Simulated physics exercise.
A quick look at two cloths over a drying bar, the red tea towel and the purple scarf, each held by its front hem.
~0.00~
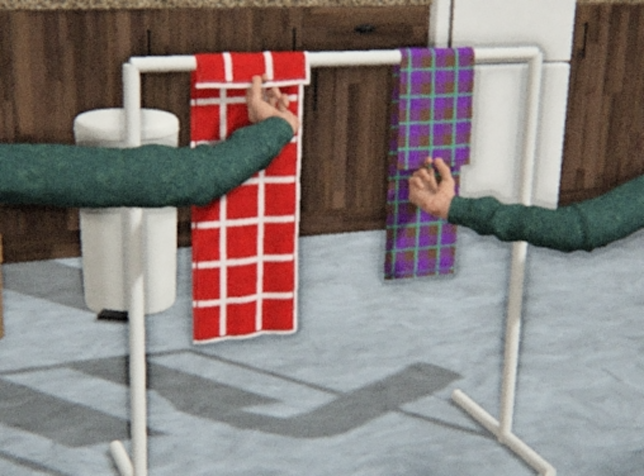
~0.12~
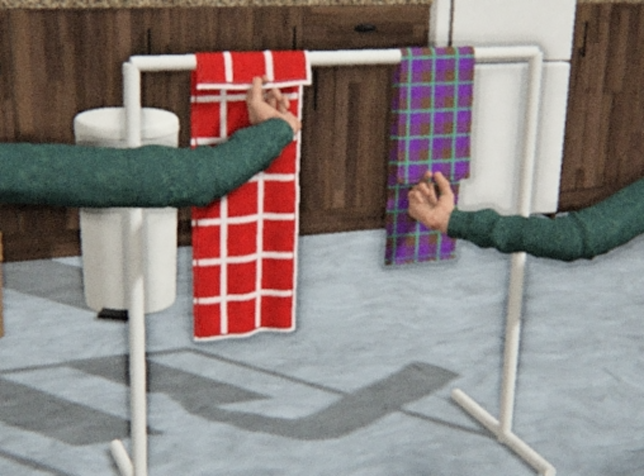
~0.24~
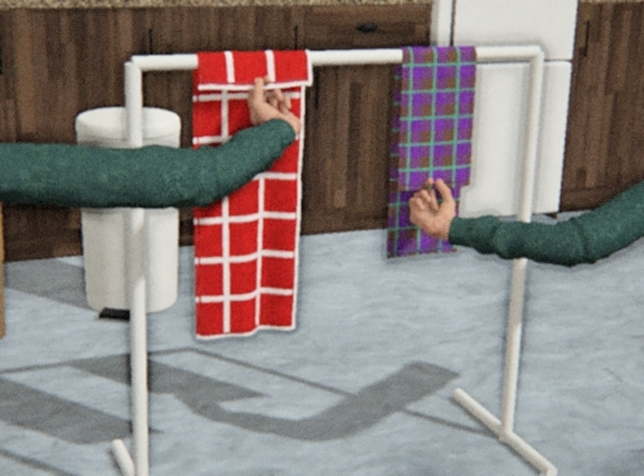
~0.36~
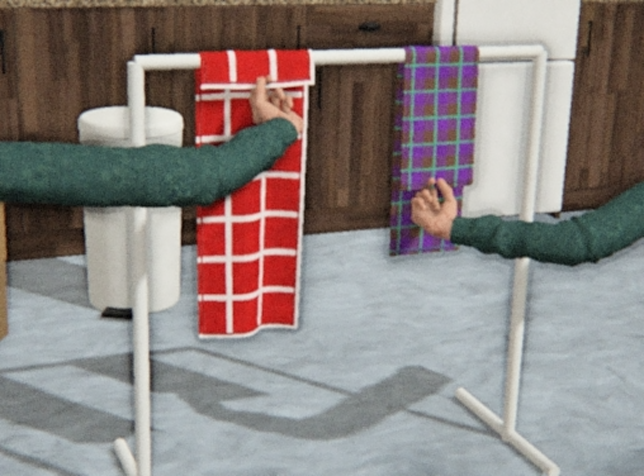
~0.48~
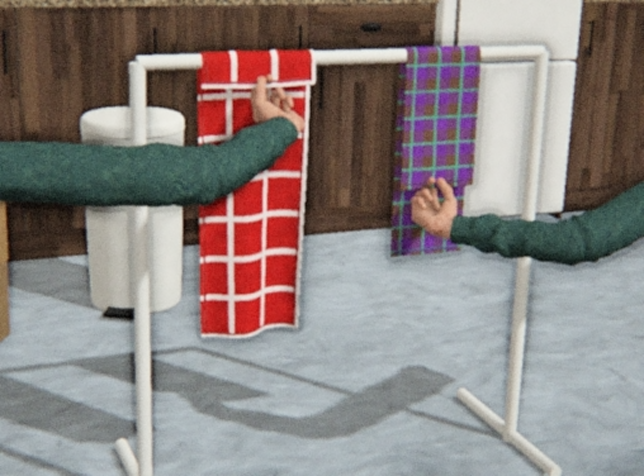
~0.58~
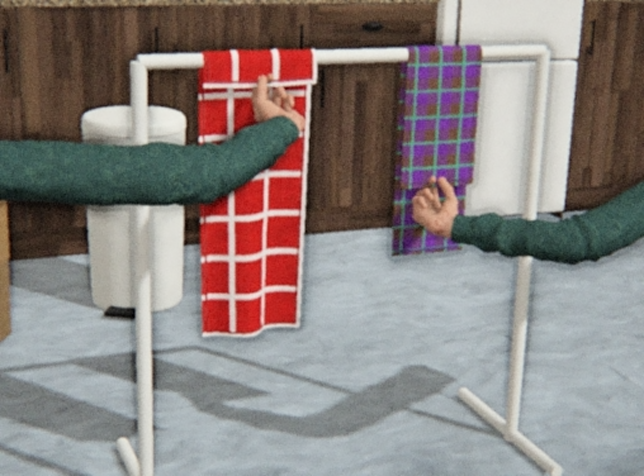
A purple plaid scarf hangs beside a red tea towel on a white drying bar, seen from the front in a room with dark wooden cabinets. The white-checked towel is at left and the scarf at right, each held by a green-sleeved hand, with a white bin behind. The right hand draws the scarf's front slightly down as its back edge rises, then both barely move, while the view drifts slightly left.
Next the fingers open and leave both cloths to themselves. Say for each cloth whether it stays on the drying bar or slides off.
The red tea towel is pulled off by its long side, the purple scarf stays on.
By 1.08 s, tea towel clear of the rail and dropping near (251, 409); scarf unmoved.
By 1.40 s, tea towel in a heap on the floor; scarf unmoved.
When it is over, tea towel in a heap on the floor; scarf unmoved. The red tea towel slides off and the purple scarf hangs there.
